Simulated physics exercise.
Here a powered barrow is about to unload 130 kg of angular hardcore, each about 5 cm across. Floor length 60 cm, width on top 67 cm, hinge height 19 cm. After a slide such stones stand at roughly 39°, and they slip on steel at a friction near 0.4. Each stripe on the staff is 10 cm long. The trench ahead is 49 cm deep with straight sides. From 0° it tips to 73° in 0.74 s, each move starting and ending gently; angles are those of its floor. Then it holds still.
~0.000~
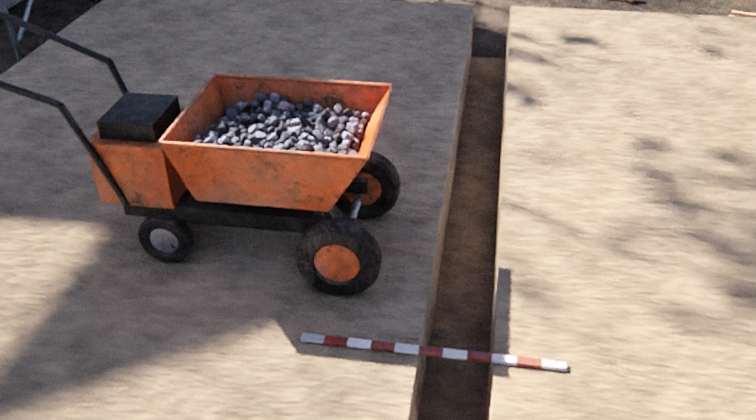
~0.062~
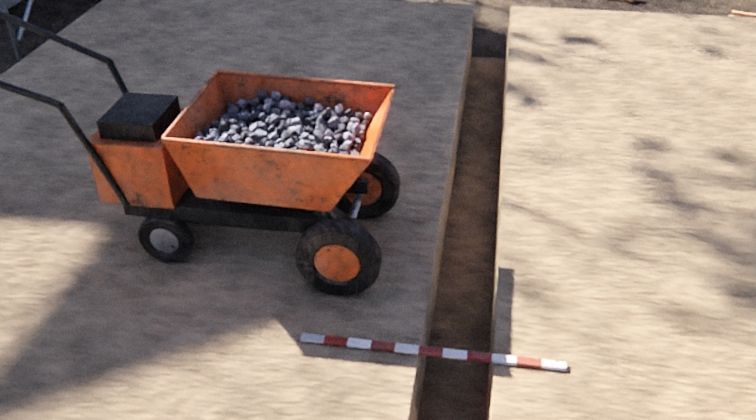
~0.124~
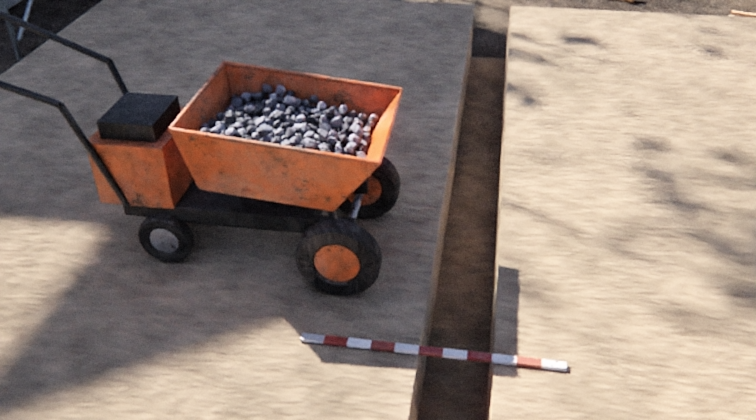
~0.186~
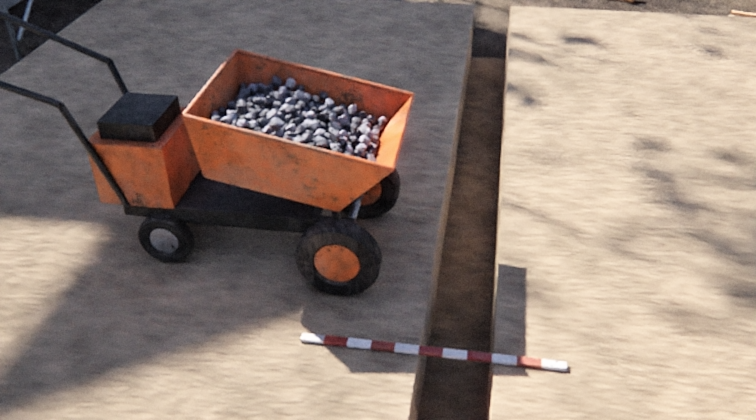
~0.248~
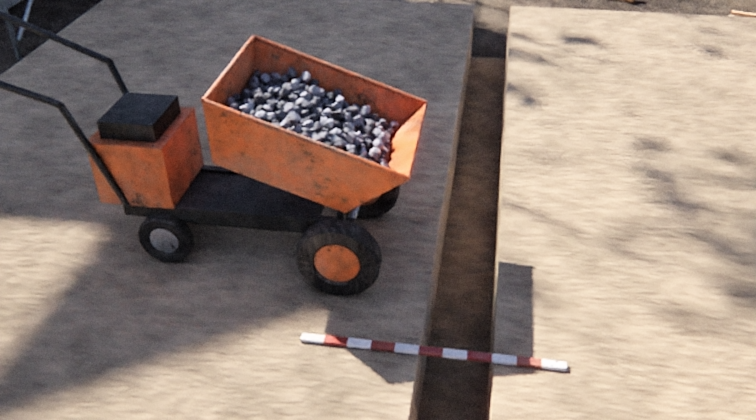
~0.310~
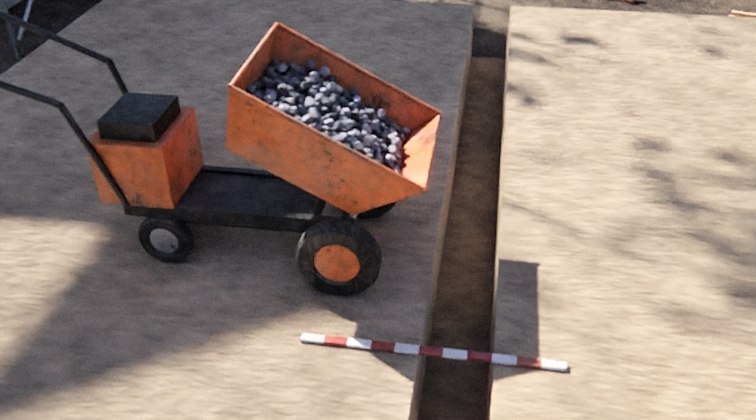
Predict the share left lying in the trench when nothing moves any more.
Some 33 per cent of it.
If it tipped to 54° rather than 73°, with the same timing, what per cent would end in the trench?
In that case some 5 per cent.
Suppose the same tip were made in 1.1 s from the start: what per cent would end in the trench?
It would be near 40 per cent.
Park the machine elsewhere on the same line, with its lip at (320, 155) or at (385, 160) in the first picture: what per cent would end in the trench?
Near 65 per cent from the first place, 20 from the second.
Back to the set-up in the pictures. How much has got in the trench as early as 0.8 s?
Some 5 per cent.
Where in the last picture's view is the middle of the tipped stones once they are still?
Their middle is at about (519, 266).
After 0.6 s the floor is at 61°; 100 % in the tray; the foremost stones are at (444, 208).
After 0.8 s the floor is at 73°; 81 % in the tray, 6 % in the trench, 14 % past the trench; the foremost stones are at (540, 281).
After 1.2 s the floor is at 73°; 40 % in the tray, 14 % in the trench, 46 % past the trench; the foremost stones are at (689, 285).
After 3.1 s the floor is at 73°; 21 % in the tray, 33 % in the trench, 46 % past the trench; the foremost stones are past the picture's edge.
